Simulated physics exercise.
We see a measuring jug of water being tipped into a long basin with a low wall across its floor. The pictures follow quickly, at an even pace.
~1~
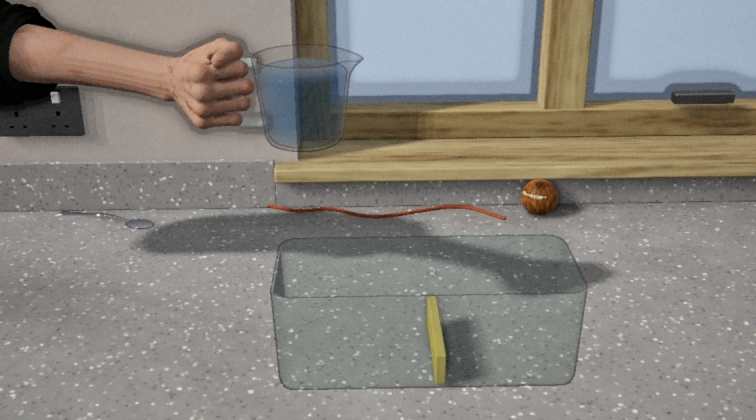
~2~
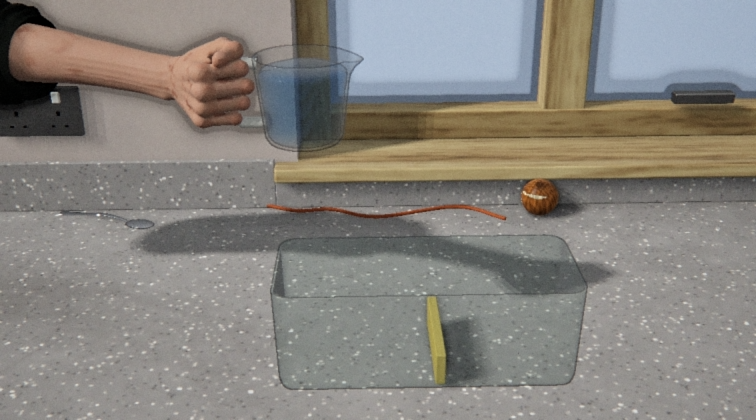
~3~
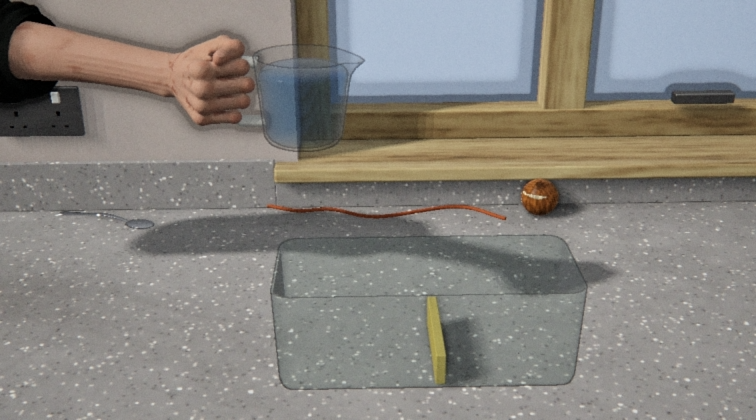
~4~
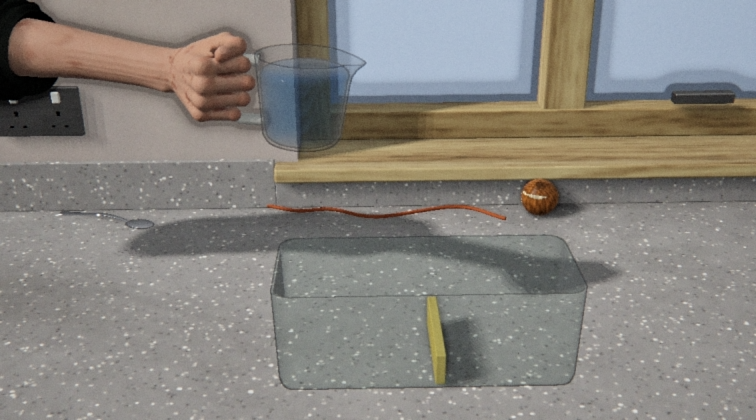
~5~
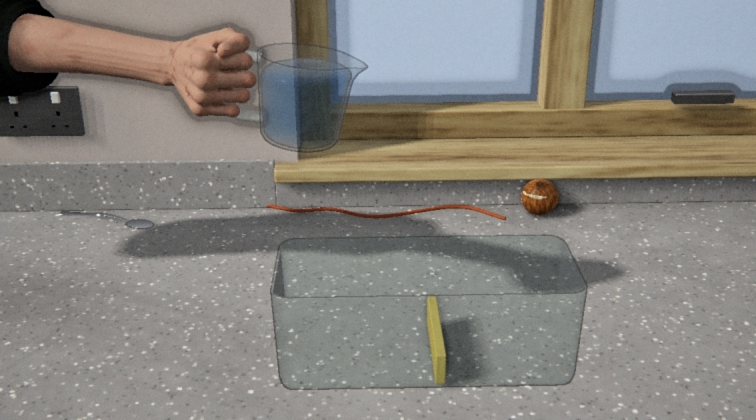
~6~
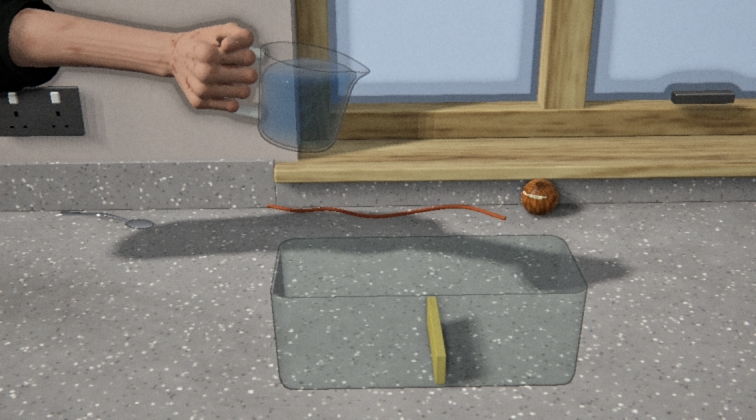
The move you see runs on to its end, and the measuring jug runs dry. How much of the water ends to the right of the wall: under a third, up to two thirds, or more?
It comes to from a third to two thirds.
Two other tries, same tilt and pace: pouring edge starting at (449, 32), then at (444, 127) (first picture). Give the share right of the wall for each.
Near 85 % and 95 %.
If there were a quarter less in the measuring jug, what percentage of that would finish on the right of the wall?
Some 20 per cent.
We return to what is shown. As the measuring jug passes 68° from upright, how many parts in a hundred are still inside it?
It comes to 70 per cent or so.
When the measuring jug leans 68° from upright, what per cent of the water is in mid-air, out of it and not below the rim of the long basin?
About 25 per cent.
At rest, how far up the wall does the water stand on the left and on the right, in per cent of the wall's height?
Near 30 on the left, 30 on the right.
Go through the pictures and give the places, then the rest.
It leans 0°; its right rim is at (363, 57); the water meets the walls at (258, 69) and (349, 68); the long basin's rim runs from (276, 268) to (575, 264); the wall's top is at (436, 325), in the first frame.
It leans 0°; its right rim is at (364, 58); the water meets the walls at (258, 69) and (349, 68), in the second frame.
It leans 2°; its right rim is at (365, 59); the water meets the walls at (258, 68) and (349, 68), in the third frame.
It leans 4°; its right rim is at (366, 62); the water meets the walls at (260, 68) and (351, 69), in the fourth frame.
It leans 8°; its right rim is at (368, 65); the water meets the walls at (261, 68) and (354, 70), in the fifth frame.
It leans 12°; its right rim is at (371, 70); the water meets the walls at (264, 69) and (357, 72), in the sixth frame.
A moment on, the measuring jug is tipped part way and 71 per cent is still to pour, 3 is left of the wall and 0 right of it.
Next, the measuring jug is tipped on its side and 19 per cent is still to pour, 19 is left of the wall and 32 right of it.
Then the measuring jug is tipped on its side and 2 per cent is still to pour, 49 is left of the wall and 43 right of it.
Later the measuring jug is tipped on its side and 0 per cent is still to pour, 53 is left of the wall and 44 right of it.
In the end 54 per cent lies left of the wall, 45 right of it and 2 outside.
